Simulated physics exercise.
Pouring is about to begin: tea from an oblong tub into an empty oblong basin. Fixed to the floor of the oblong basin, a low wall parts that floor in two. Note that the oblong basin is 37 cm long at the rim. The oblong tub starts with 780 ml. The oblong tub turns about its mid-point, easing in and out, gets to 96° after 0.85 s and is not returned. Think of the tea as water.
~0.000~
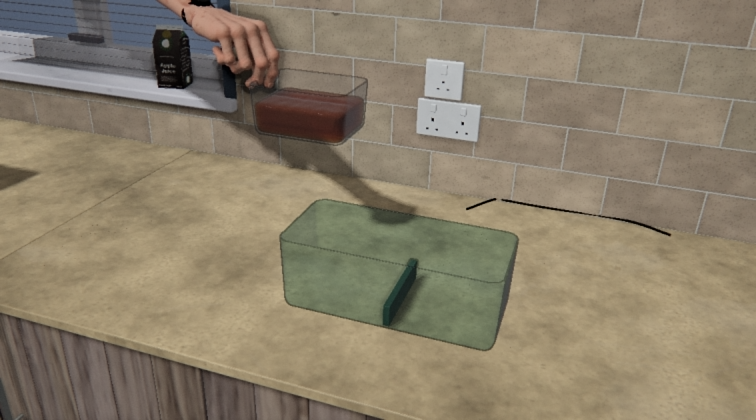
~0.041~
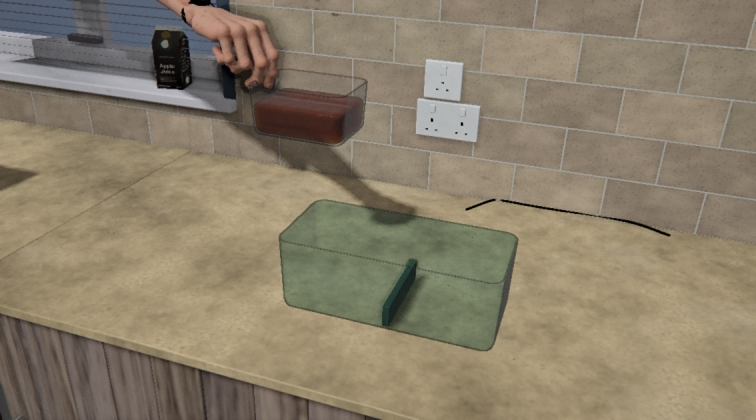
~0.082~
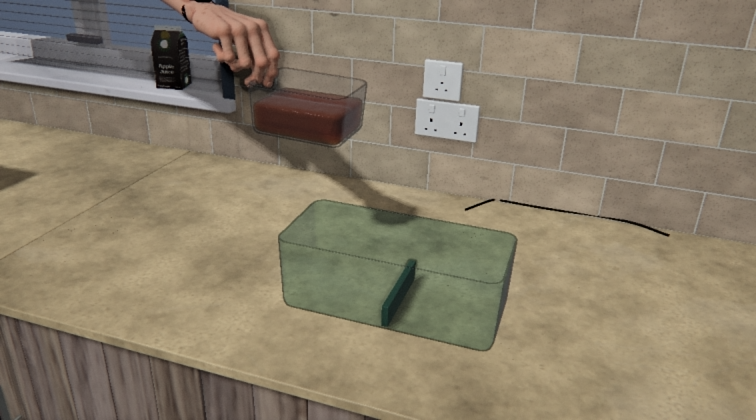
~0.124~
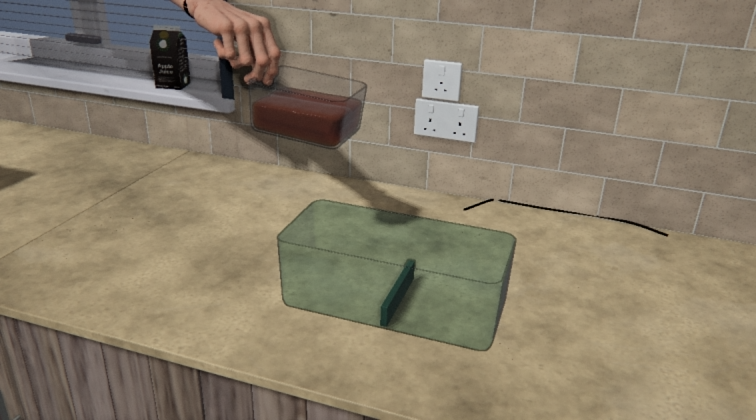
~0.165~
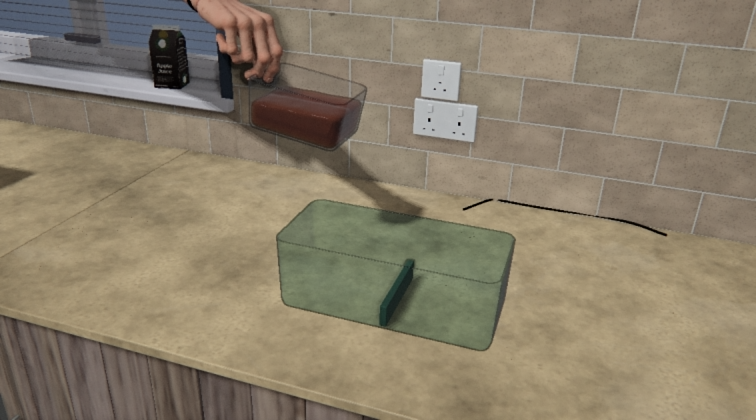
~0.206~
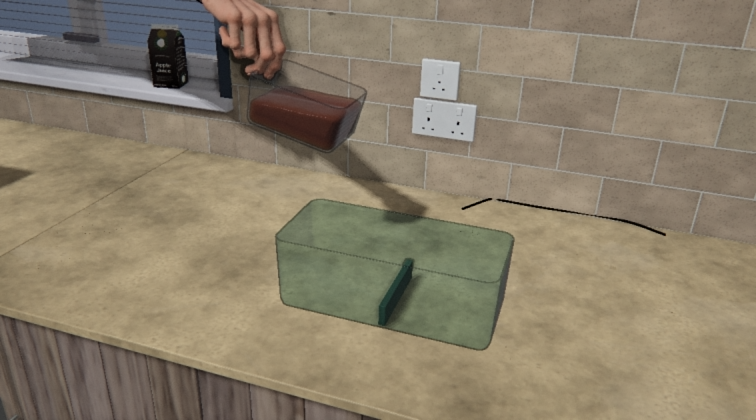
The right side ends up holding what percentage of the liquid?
About 43 in every hundred parts.
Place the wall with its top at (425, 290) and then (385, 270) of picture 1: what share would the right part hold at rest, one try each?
Respectively 10 and 65 %.
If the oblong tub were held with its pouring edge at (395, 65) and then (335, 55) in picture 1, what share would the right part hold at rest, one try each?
Respectively 80 and 10 %.
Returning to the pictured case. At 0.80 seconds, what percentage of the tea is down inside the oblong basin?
Some 72 per cent.
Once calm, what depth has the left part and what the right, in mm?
Once settled, the left stands around 14 mm and the right around 12 mm.
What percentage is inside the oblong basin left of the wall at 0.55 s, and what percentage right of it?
About 2 left, about 0 right.
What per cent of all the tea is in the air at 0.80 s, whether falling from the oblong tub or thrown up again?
Estimated airborne part: Roughly 12 per cent.
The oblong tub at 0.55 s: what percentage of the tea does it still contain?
At that time about 54 in a hundred parts are still held.
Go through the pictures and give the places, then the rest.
It leans 0°; its right rim is at (357, 89); the tea meets the walls at (269, 94) and (356, 106); the oblong basin's rim runs from (299, 218) to (512, 259); the wall's top is at (401, 283), in the first frame.
It leans 1°; its right rim is at (357, 90); the tea meets the walls at (269, 95) and (356, 106), in the second frame.
It leans 2°; its right rim is at (356, 92); the tea meets the walls at (268, 94) and (355, 107), in the third frame.
It leans 5°; its right rim is at (356, 94); the tea meets the walls at (267, 94) and (354, 107), in the fourth frame.
It leans 9°; its right rim is at (356, 97); the tea meets the walls at (267, 93) and (354, 108), in the fifth frame.
It leans 13°; its right rim is at (356, 101); the tea meets the walls at (265, 92) and (354, 108), in the sixth frame.
By 0.55 s the tilt is 69° and 55 per cent is still to pour, 2 is left of the wall and 0 right of it.
By 0.80 s the tilt is 95° and 15 per cent is still to pour, 31 is left of the wall and 42 right of it.
By 1.06 s the tilt is 96° and 3 per cent is still to pour, 49 is left of the wall and 42 right of it.
By 1.35 s the tilt is 96° and 0 per cent is still to pour, 55 is left of the wall and 43 right of it.
At rest 56 per cent lies left of the wall, 43 right of it and 1 outside.
